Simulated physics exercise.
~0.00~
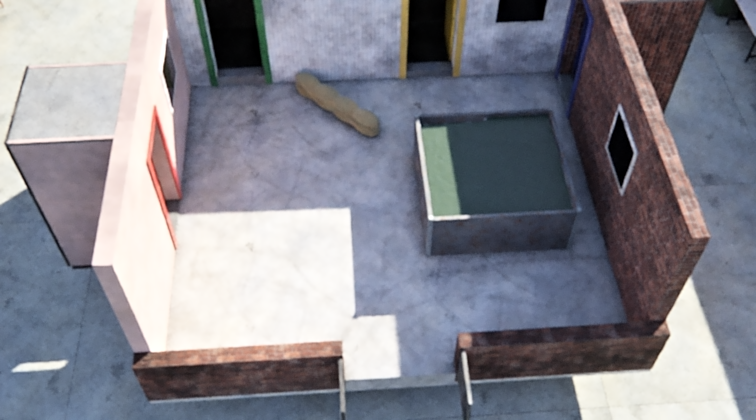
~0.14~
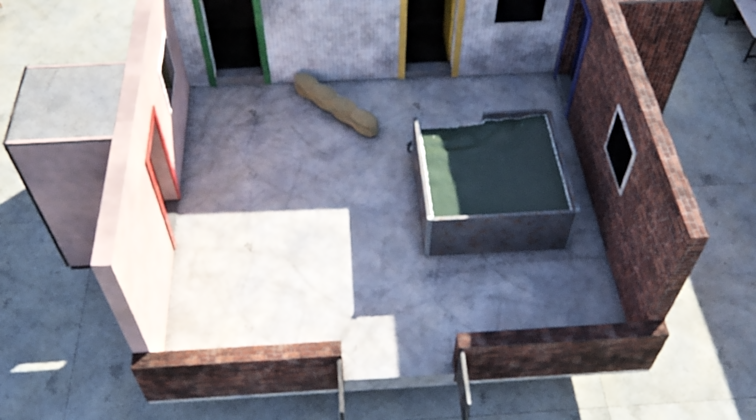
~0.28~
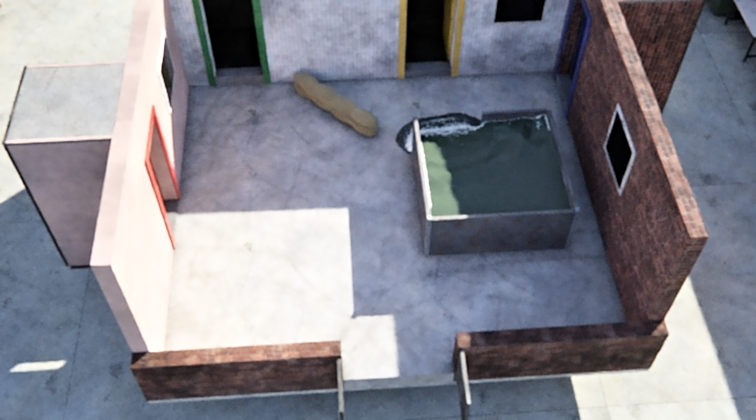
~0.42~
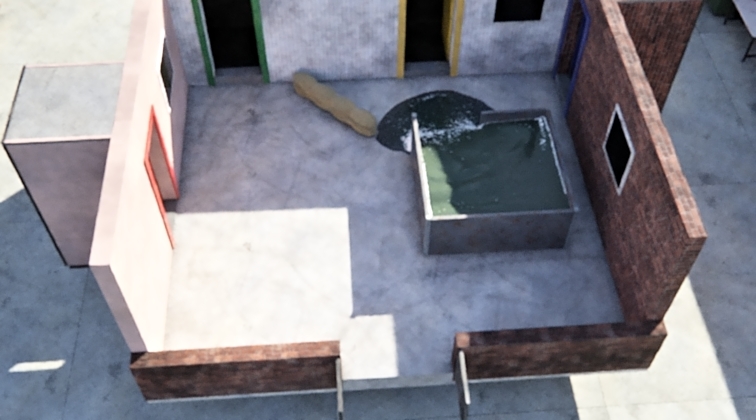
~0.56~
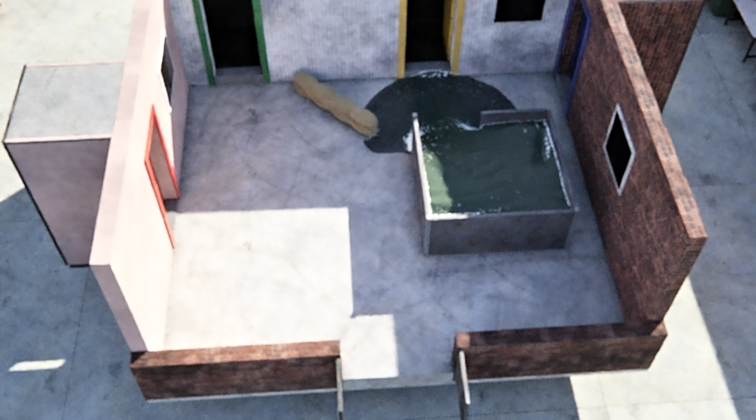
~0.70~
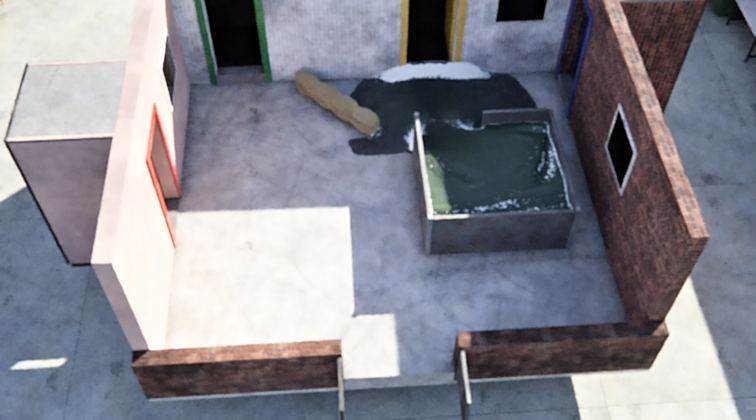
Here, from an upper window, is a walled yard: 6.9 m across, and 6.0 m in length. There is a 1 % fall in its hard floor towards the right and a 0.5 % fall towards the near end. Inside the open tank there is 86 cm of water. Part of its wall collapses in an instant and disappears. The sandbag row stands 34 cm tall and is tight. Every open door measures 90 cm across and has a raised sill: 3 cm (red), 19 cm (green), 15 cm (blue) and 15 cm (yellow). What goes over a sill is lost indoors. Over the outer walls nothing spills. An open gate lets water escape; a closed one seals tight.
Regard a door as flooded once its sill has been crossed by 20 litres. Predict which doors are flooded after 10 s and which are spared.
Outcome: Red door: Below the cap; green door: Below the cap; blue door: Above the cap; yellow door: Above the cap.
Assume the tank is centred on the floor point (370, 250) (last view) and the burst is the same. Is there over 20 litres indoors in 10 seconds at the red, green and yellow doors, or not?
Lab note: Red door limit exceeded; green door limit exceeded; yellow door limit not exceeded.
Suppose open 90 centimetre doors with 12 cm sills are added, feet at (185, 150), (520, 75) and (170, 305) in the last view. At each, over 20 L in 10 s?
In turn: Under, above, under.
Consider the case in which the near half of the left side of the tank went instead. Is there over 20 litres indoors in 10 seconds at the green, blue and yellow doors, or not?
Here's how it goes: Green falls short, blue falls short, yellow falls short.
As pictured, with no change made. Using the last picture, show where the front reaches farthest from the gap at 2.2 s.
Near (211, 90).
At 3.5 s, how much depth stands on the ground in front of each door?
Centimetres: Red 1 / green 1 / blue 24 / yellow 34.
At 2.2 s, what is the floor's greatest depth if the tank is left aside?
51 cm or so.
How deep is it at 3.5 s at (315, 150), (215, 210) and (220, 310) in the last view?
Around 1 cm, 1 cm and 0 cm.
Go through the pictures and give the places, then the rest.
The open tank at (494, 164) is whole and still, 86 cm deep, in the first frame.
The front is at a hidden place, 0.6 m from the gap on the open tank's far side; 0.4 m2 of floor is under water; 86 cm left at the back of the open tank, in the second frame.
The front is at a hidden place, 0.9 m from the gap on the open tank's far side; 1.0 m2 of floor is under water; 86 cm left at the back of the open tank, in the third frame.
The front is at (447, 93), 1.5 m from the gap on the open tank's far side; 2.4 m2 of floor is under water; 86 cm left at the back of the open tank, in the fourth frame.
Water pours out on the open tank's far side and has run 2.0 m, to (461, 77); typically 7 cm deep outside, 82 cm at the open tank's back, in the fifth frame.
Water pours out on the open tank's far side and has run 2.3 m, to (500, 75); typically 6 cm deep outside, 74 cm at the open tank's back, in the sixth frame.
After 1.4 s water covers 15 % of the floor and is deepest (50 cm) near (317, 86); red door not reached, green door not reached, blue door 17 cm at the sill, 1 L in, yellow door 43 cm at the sill, 162 L in.
After 2.2 s water covers 25 % of the floor and is deepest (51 cm) near (327, 92); red door not reached, green door 3 cm at the sill, 0 L in, blue door 27 cm at the sill, 32 L in, yellow door 42 cm at the sill, 365 L in.
After 3.5 s water covers 40 % of the floor and is deepest (33 cm) near (451, 81); red door not reached, green door 1 cm at the sill, 0 L in, blue door 24 cm at the sill, 102 L in, yellow door 34 cm at the sill, 540 L in.
After 6.0 s water covers 75 % of the floor and is deepest (26 cm) near (556, 84); red door 1 cm at the sill, 0 L in, green door 1 cm at the sill, 0 L in, blue door 25 cm at the sill, 225 L in, yellow door 22 cm at the sill, 729 L in.
After 10.0 s water covers 85 % of the floor and is deepest (18 cm) near (631, 347); red door 4 cm at the sill, 0 L in, green door 0 cm at the sill, 0 L in, blue door 17 cm at the sill, 295 L in, yellow door 12 cm at the sill, 759 L in.
